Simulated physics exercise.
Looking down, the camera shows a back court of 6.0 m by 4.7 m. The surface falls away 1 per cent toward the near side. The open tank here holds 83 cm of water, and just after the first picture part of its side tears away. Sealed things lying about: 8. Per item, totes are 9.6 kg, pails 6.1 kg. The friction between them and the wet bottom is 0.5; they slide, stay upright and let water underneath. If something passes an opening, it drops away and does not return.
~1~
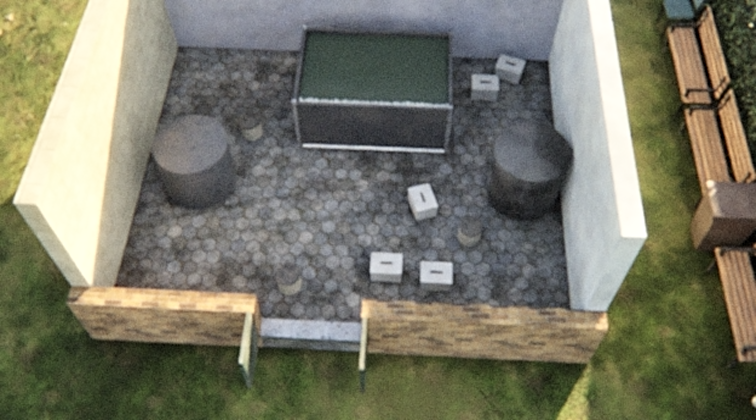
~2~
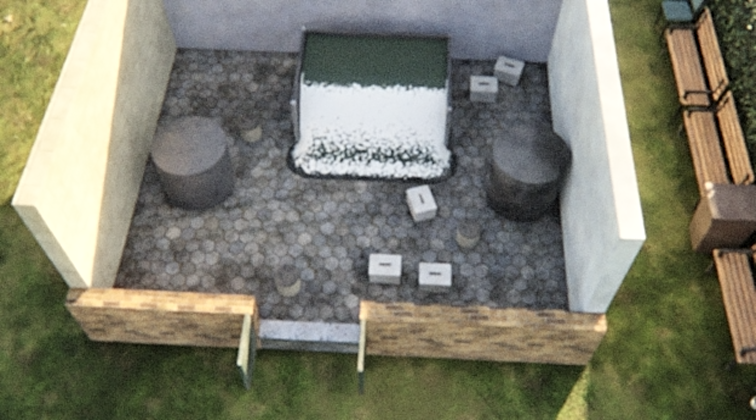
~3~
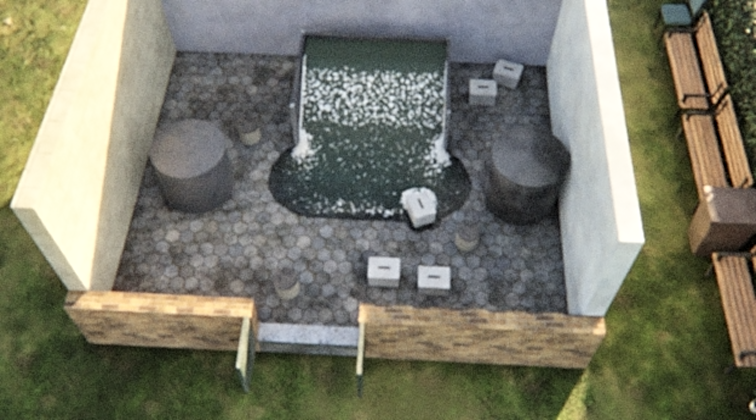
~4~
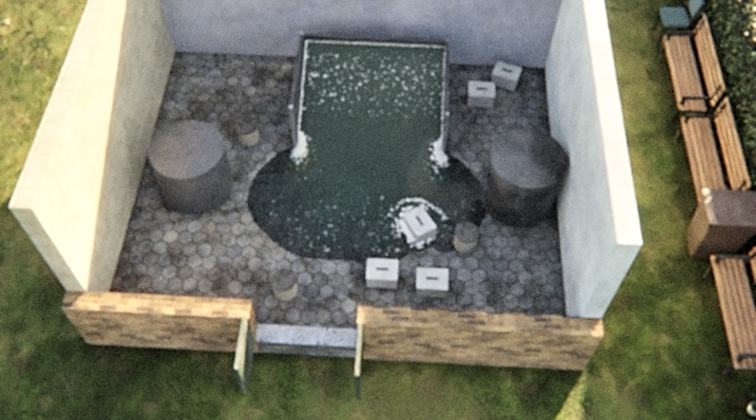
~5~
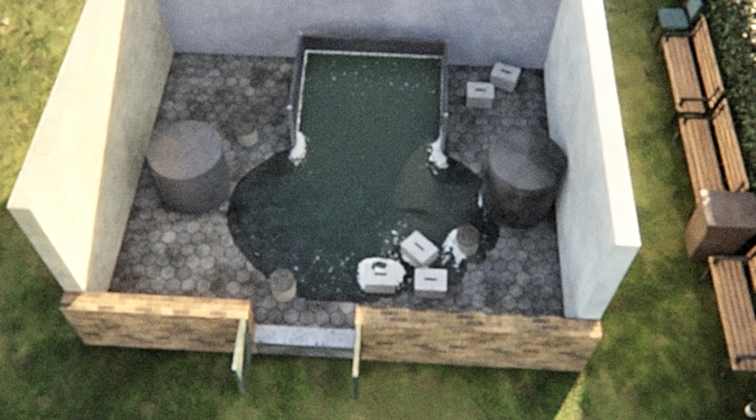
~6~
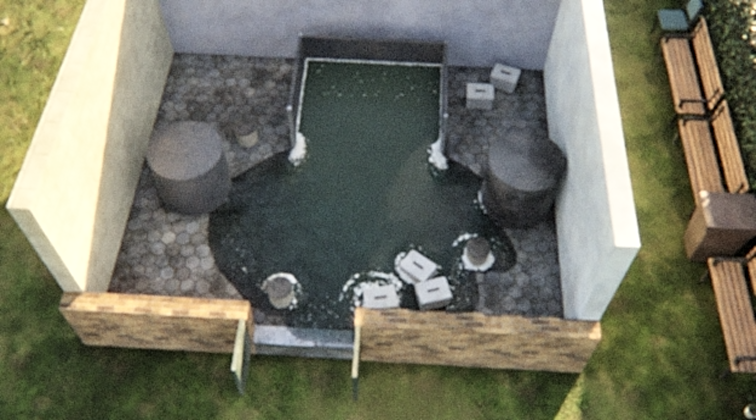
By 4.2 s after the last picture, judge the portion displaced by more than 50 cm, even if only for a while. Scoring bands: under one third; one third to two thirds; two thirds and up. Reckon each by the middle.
Band: One third to two thirds.
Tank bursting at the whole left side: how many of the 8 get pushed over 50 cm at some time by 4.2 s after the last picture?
In that case the number is 5.
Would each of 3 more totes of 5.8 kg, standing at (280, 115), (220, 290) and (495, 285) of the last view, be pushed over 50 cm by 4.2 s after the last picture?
Order as given: Stays inside it, goes farther, goes farther.
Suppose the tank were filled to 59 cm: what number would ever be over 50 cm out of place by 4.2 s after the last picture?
Then it comes to 5.
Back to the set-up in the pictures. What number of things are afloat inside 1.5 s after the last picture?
Total: 4.
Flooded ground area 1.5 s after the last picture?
Somewhere around 17 m2, roughly.
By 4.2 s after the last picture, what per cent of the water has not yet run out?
I'd say some 64 percent hasn't gone yet.
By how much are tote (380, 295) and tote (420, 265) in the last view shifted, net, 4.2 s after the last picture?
In that order: 60 cm, 150 cm.
Then, 0.4 s after the last picture 4 of 8 are over 50 cm from their spots; 3 afloat.
Then, 1.5 s after the last picture 5 of 8 are over 50 cm from their spots; 4 afloat.
Then, 2.8 s after the last picture 4 of 8 are over 50 cm from their spots; 4 afloat.
Then, 4.2 s after the last picture 5 of 8 are over 50 cm from their spots, and 5 have been at some point; 4 afloat.
